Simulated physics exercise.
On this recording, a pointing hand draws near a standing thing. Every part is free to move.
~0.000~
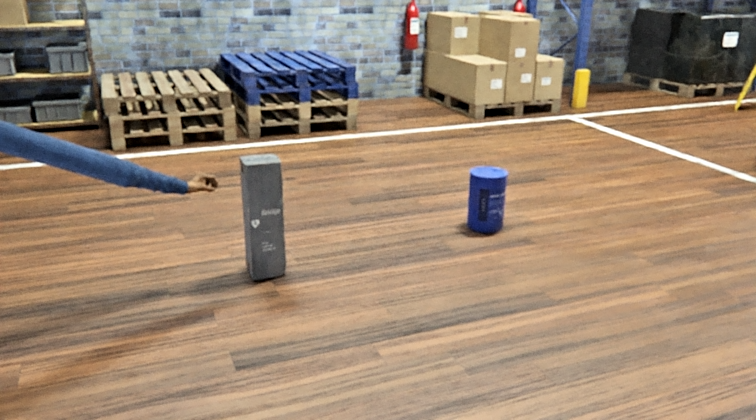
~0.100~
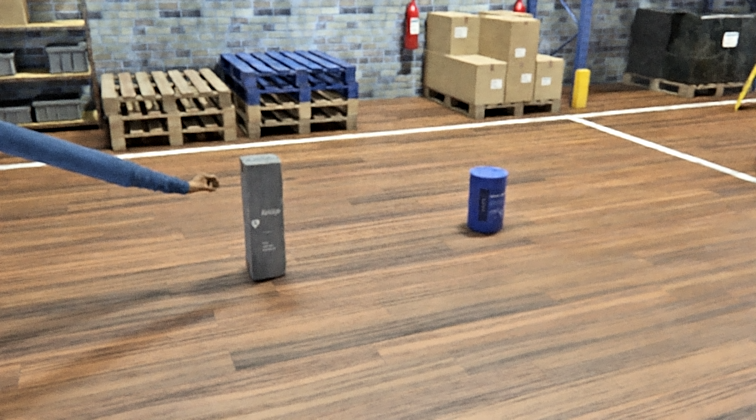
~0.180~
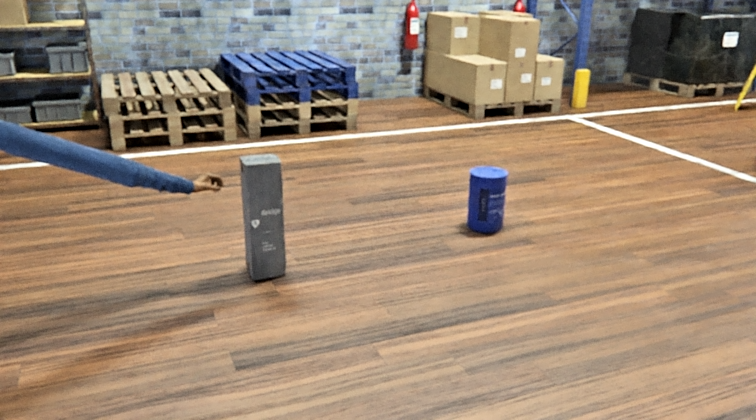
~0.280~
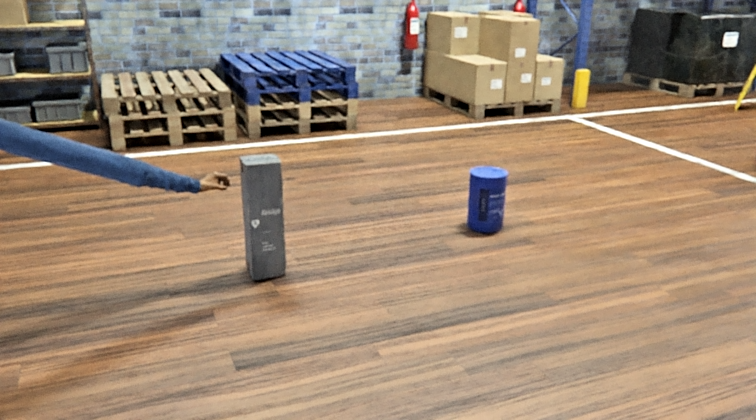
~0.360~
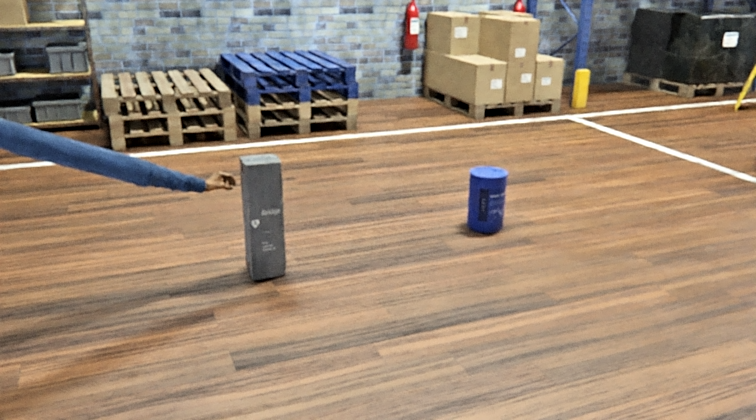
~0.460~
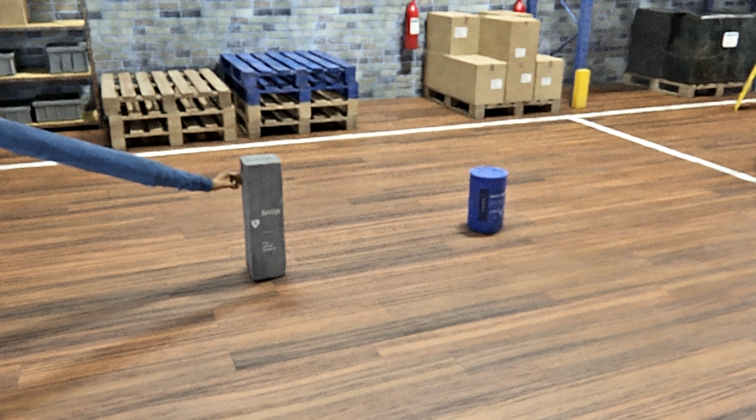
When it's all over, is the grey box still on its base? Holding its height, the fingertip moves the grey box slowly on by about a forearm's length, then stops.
I expect it to come down.
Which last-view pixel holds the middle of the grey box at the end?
End position, last frame: About (350, 243).
After 0.86 s, grey box tipped 14° from how it was near (278, 212).
After 1.36 s, grey box tipped 48° from how it was near (312, 217).
After 1.46 s, grey box tipped 68° from how it was near (327, 228).
After 1.76 s, grey box on its side near (348, 243).
At rest (3.0 s), tipped over on the floor, grey box. Seen from the same camera at the end, grey box near (350, 243).
